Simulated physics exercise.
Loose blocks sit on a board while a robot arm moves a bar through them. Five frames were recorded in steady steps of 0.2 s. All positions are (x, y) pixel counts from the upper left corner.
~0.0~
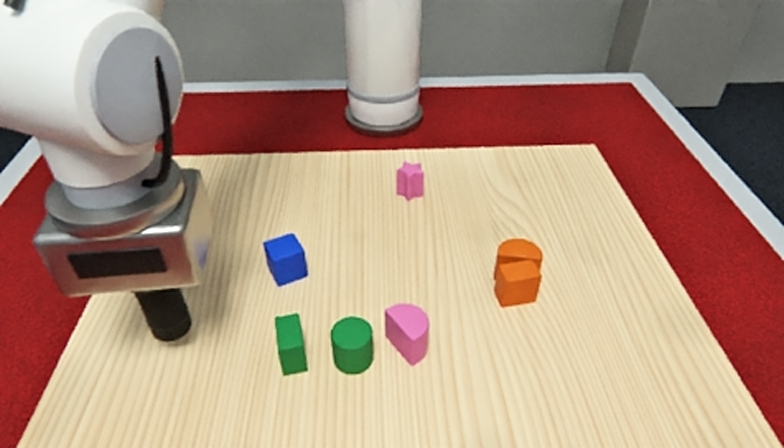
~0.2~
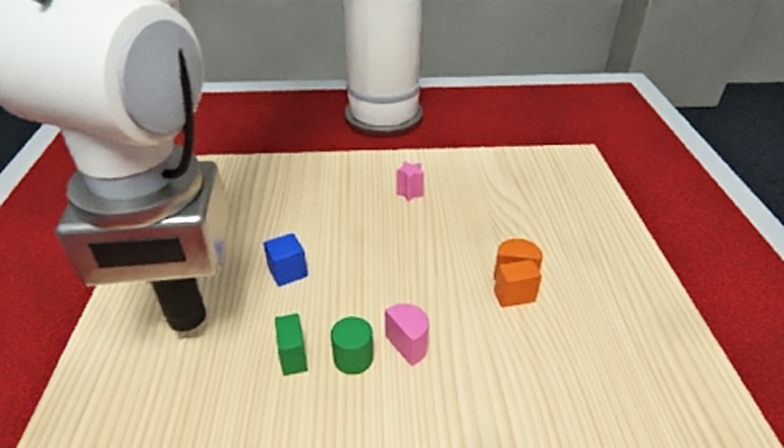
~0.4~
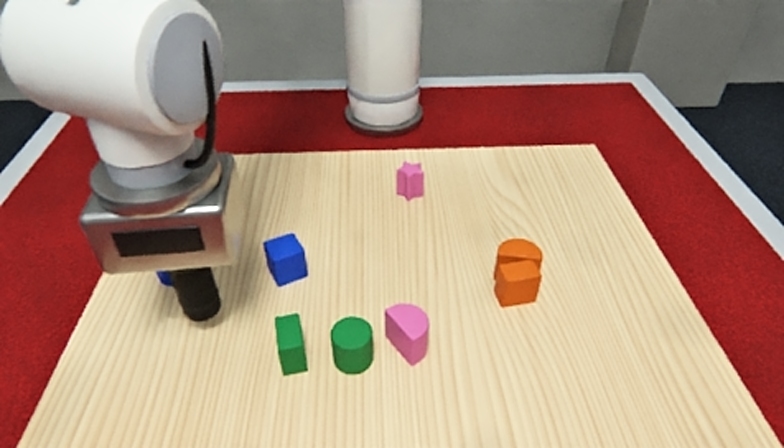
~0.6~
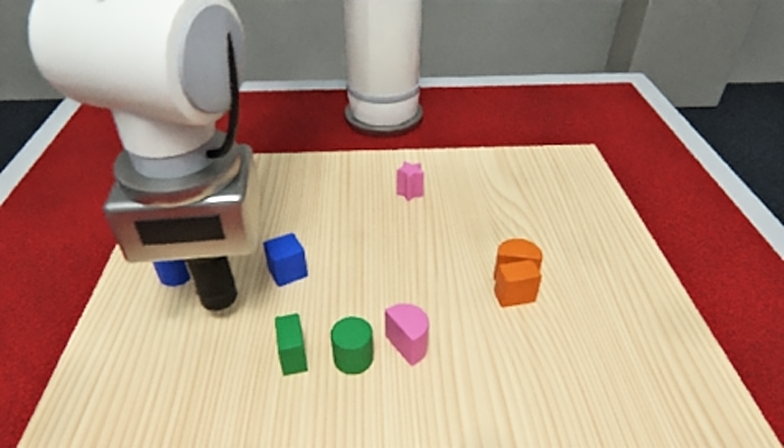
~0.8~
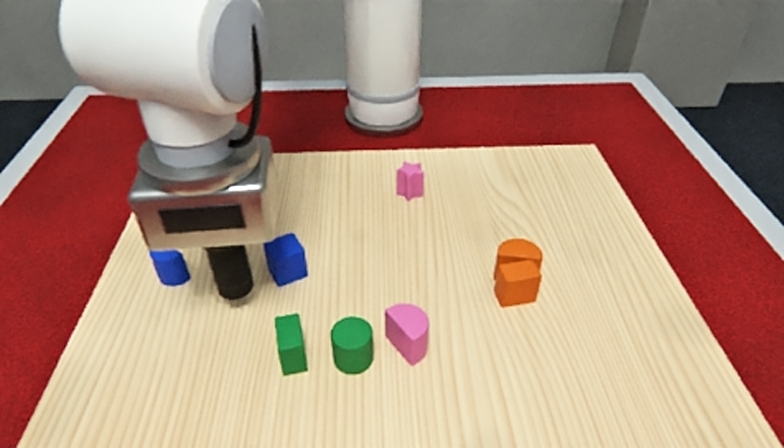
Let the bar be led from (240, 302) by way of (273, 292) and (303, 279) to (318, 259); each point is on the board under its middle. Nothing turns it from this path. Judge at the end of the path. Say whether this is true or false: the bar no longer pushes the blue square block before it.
That is false.
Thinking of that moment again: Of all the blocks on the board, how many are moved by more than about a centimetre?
Answer: One block.
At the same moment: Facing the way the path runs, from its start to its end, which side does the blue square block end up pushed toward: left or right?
That block drifts left.
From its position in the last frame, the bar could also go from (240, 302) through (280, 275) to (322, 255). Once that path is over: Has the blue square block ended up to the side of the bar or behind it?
Answer: No.
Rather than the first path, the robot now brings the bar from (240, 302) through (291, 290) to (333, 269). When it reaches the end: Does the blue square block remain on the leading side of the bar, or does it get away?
Slipped clear.
What follows on the original path. One third of the way, bar at (270, 278); blue square block at (288, 242), turned 15° anticlockwise.
Two thirds of the way, bar at (301, 265); blue square block at (302, 231), turned 65° anticlockwise.
At the end, bar at (316, 244); blue square block at (308, 212), turned 90° anticlockwise; green rectangular block not moved.
